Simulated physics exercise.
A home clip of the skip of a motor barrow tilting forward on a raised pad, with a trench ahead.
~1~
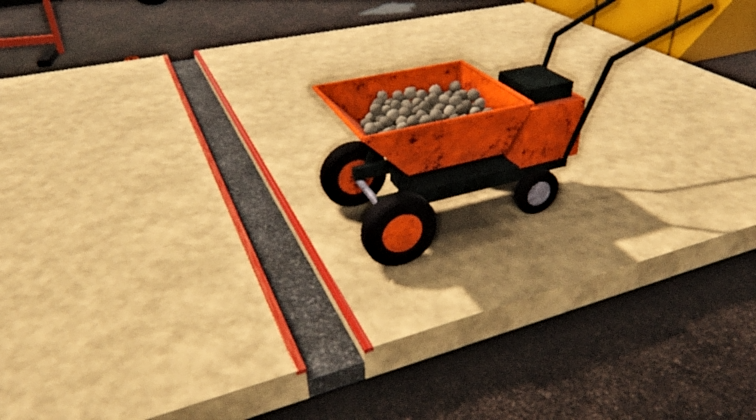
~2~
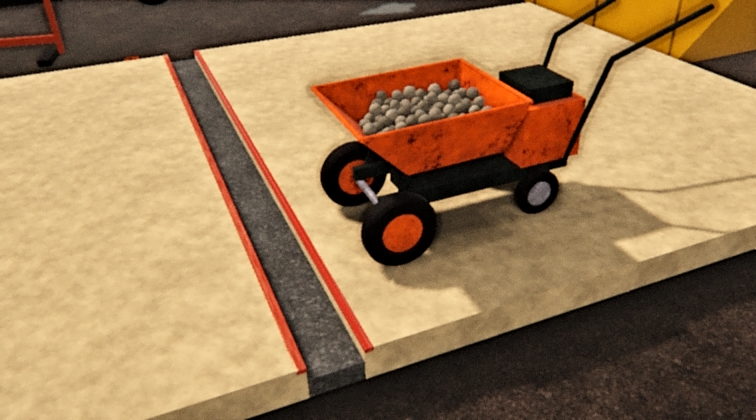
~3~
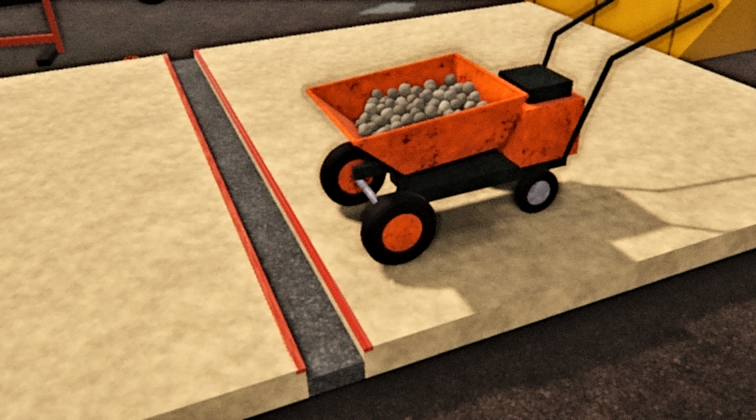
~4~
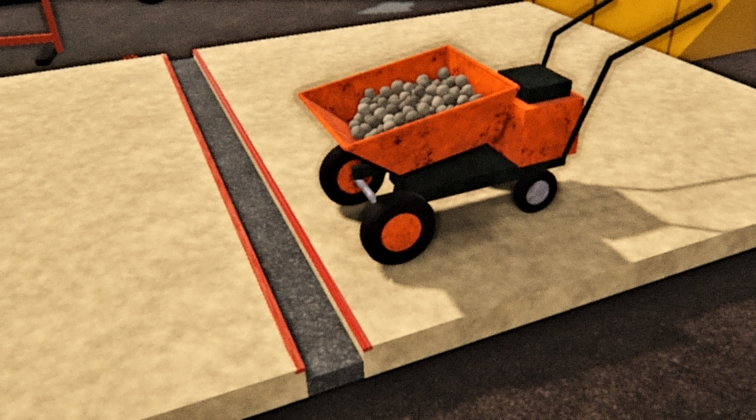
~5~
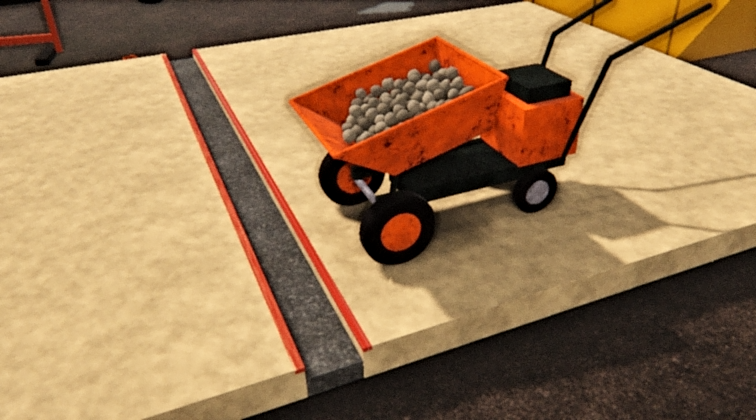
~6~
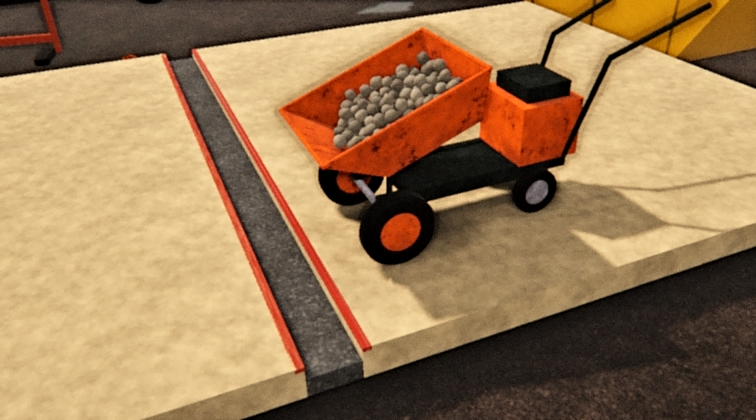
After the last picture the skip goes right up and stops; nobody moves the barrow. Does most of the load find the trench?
The trench takes only the smaller part.
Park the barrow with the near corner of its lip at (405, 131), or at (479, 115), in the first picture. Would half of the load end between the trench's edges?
First the larger part, then less than half.
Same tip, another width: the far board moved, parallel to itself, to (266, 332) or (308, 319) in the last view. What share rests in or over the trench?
About 40 and 0 per cent.
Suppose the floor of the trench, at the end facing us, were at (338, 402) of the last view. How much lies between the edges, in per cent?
It comes to 30 per cent or so.
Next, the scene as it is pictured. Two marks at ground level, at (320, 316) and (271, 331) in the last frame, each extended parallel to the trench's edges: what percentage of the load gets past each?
First some 100, then 70 per cent.
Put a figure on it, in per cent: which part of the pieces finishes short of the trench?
Near 0 %.
Shortly afterwards, skip tipped steeply; the whole lot in the skip.
Next, skip tipped right over; near half in the skip; a little in or heaped over the trench; near half beyond it; only a few falling.
Some moments later, skip tipped right over; a little in the skip; near a quarter in or heaped over the trench; the bulk beyond it.
In the end, skip tipped right over; only a few in the skip; near a quarter in or heaped over the trench; the bulk beyond it.
